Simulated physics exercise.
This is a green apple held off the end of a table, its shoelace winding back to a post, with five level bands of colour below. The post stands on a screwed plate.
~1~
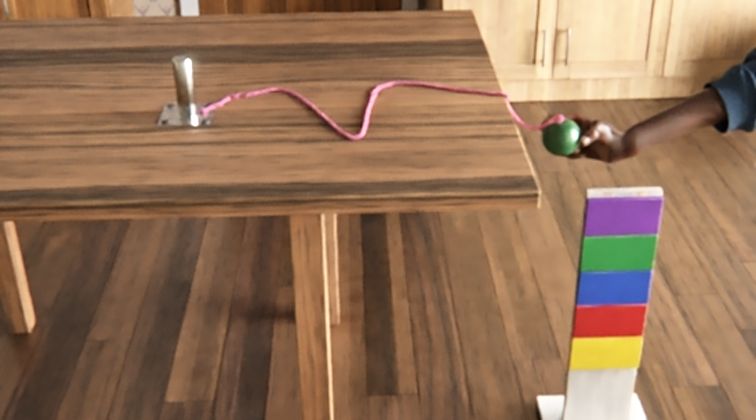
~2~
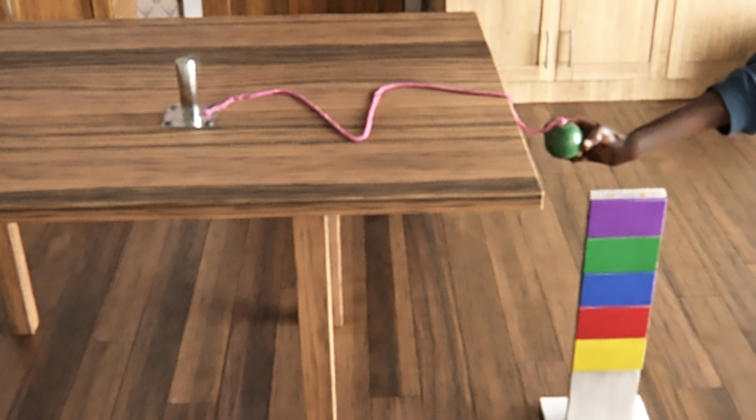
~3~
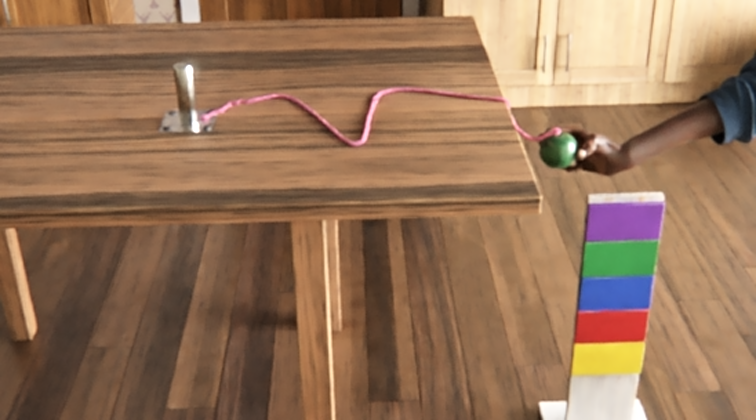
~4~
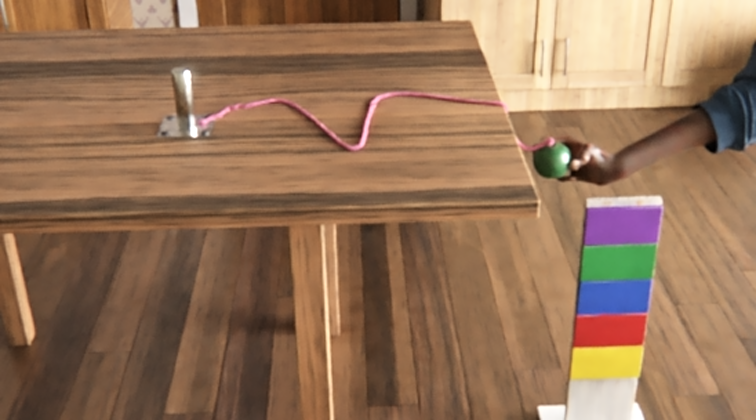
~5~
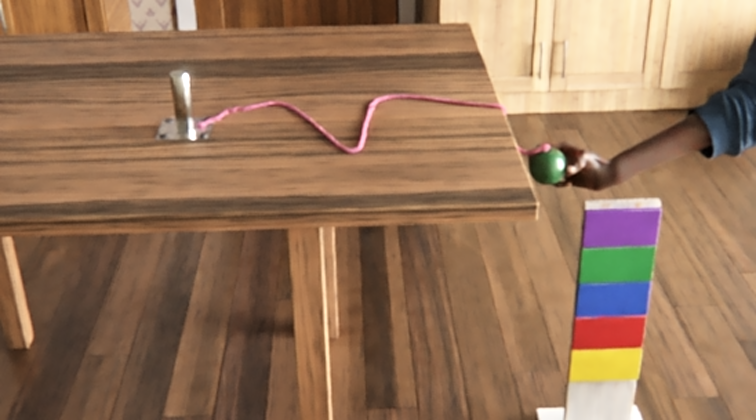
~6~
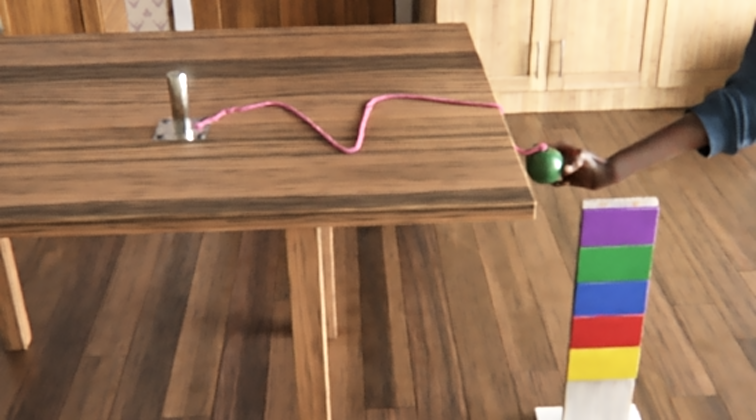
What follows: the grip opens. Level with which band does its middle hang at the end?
Its middle rests at the yellow band.
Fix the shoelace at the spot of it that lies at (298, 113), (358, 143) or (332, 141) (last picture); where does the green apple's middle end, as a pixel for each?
About (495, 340), (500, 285) and (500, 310).
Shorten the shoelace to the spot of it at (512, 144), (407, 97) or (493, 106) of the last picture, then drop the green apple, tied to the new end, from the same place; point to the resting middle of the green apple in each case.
The places are (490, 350), (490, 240) and (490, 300).
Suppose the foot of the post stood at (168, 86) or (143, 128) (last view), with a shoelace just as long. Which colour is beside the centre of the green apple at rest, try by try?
Try by try: Red; red.
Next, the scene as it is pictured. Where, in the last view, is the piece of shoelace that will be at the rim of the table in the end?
Near (361, 132).
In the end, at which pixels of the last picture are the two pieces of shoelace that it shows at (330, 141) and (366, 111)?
They go to (424, 117) and to (502, 164).
Soon after, apple near (469, 366); level with yellow.
Then, apple near (501, 369); level with yellow.
At rest, apple near (488, 374); level with yellow. The yellow one.
